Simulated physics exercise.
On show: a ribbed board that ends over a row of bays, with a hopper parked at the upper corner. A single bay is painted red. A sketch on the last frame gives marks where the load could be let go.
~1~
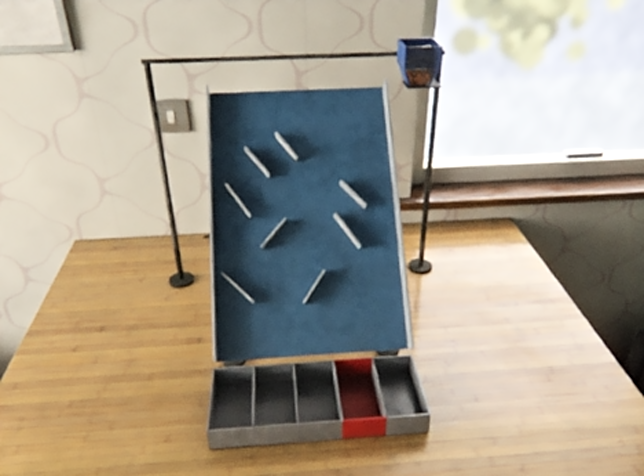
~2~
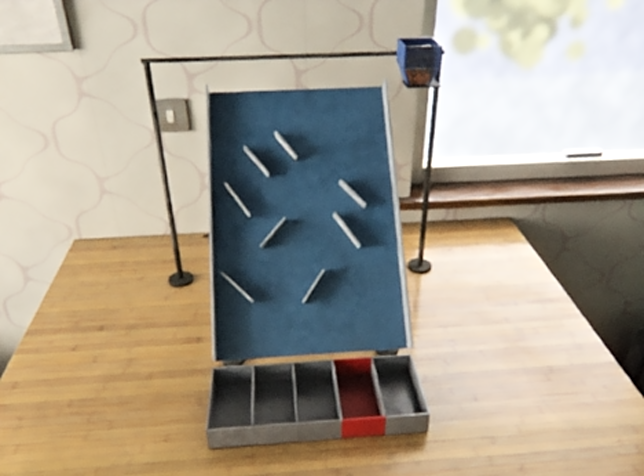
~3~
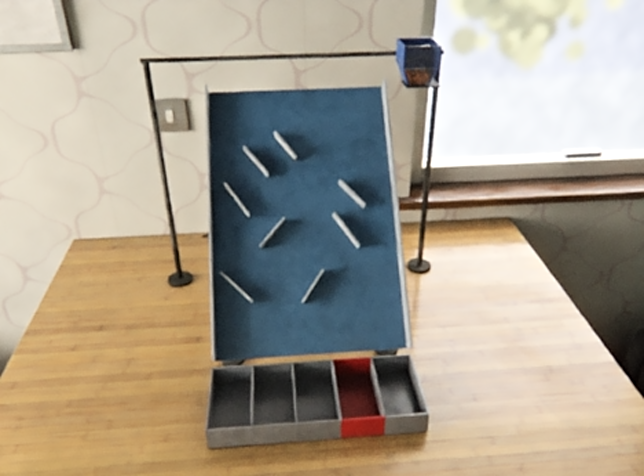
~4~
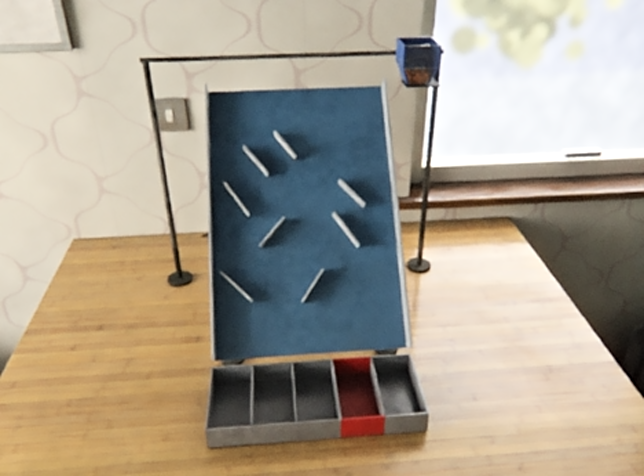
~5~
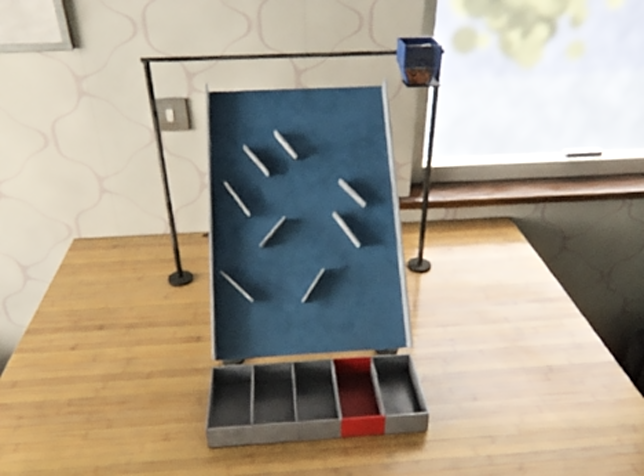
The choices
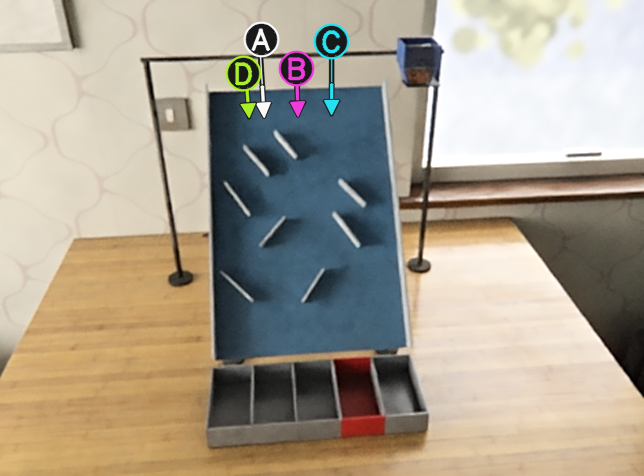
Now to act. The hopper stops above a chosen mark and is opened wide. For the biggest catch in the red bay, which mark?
B is best.
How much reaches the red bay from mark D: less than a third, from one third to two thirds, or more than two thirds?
It is less than a third.
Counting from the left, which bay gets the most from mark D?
The second.
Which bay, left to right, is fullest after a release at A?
It is the second one.
On the marked copy, mark A meets the board at (263, 112); mark B meets the board at (297, 111); mark C meets the board at (331, 109); mark D meets the board at (248, 112).
Choosing A, about a quarter in the red bay, about two thirds in other bays.
Choosing B, about half in the red bay, about half in other bays.
Choosing C, a small part in the red bay, most in other bays.
Choosing D, a small part in the red bay, nearly all in other bays.
